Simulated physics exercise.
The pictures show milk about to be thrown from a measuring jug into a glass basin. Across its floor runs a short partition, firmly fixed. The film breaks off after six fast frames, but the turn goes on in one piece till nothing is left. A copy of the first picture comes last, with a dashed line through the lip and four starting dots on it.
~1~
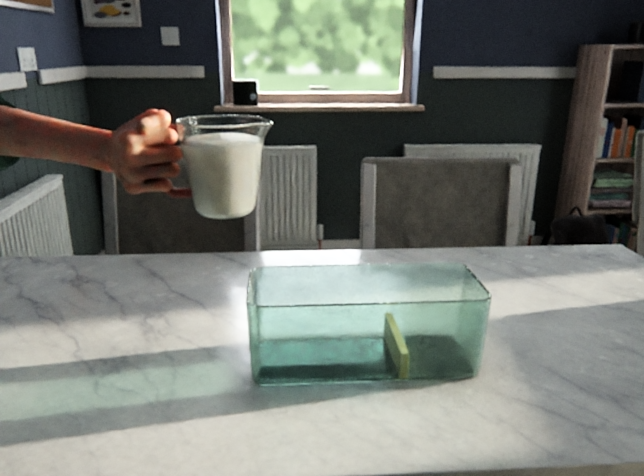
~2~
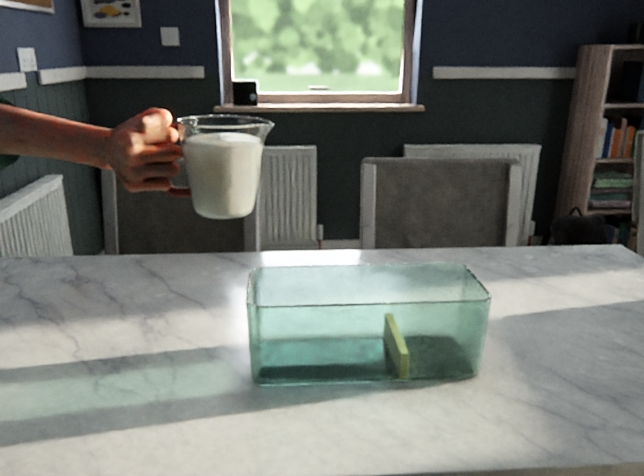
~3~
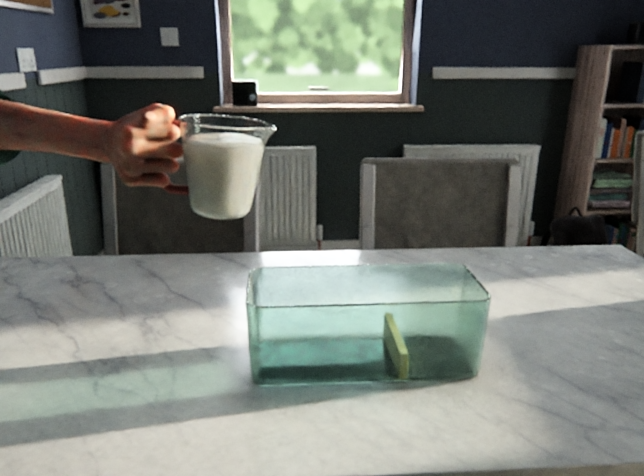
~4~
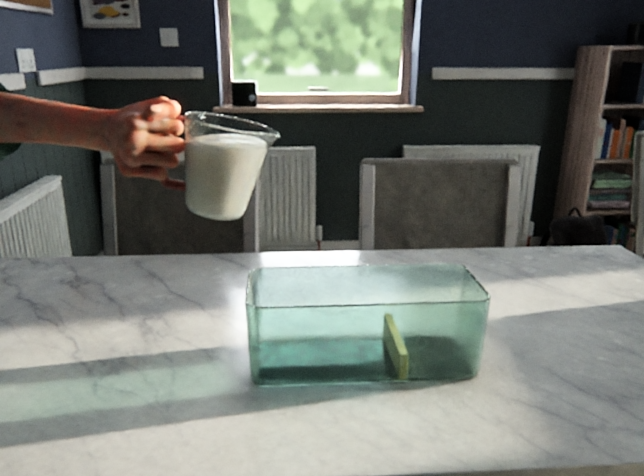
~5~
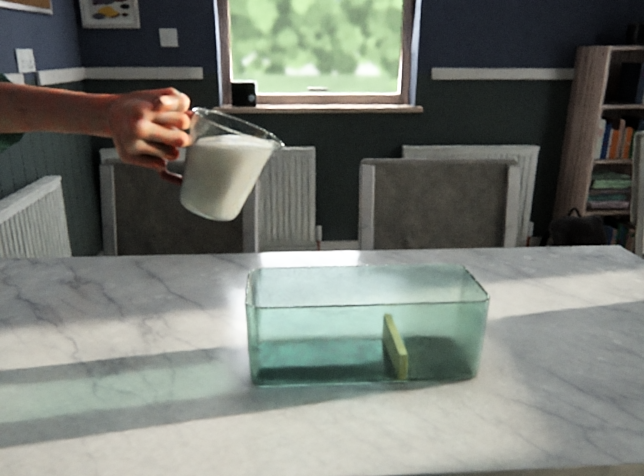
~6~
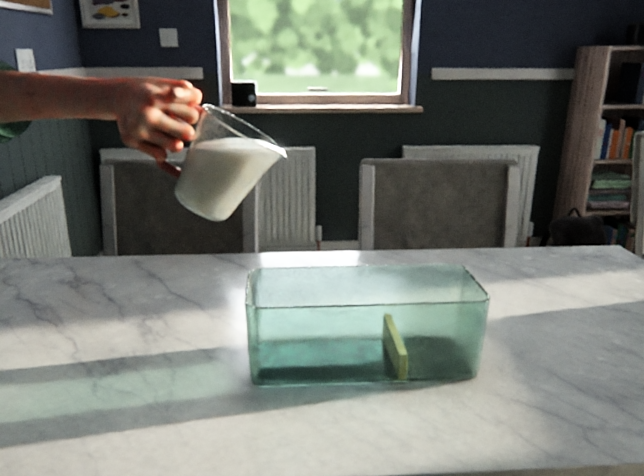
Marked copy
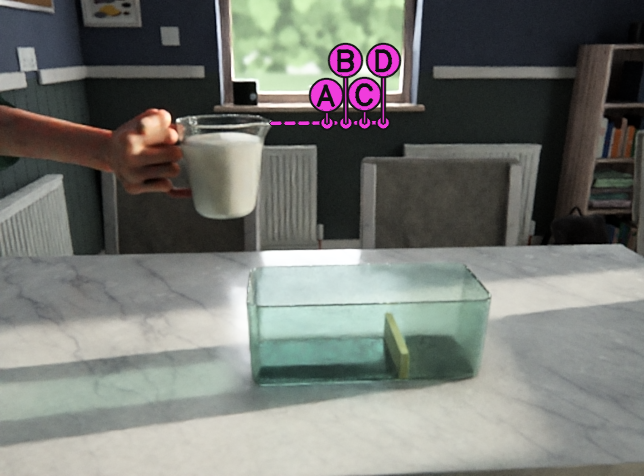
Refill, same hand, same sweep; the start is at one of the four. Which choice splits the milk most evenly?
Dot B does it best.
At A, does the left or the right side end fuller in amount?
The left side.
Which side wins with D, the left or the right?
The right one.
In magenta, A at (327, 123); B at (345, 122); C at (364, 122); D at (383, 122).
Choosing A, about 84 % ends left of the wall and 10 % right of it; 6 % is lost outside.
Choosing B, about 54 % ends left of the wall and 44 % right of it.
Choosing C, about 18 % ends left of the wall and 80 % right of it.
Choosing D, about 14 % ends left of the wall and 83 % right of it; 3 % is lost outside.
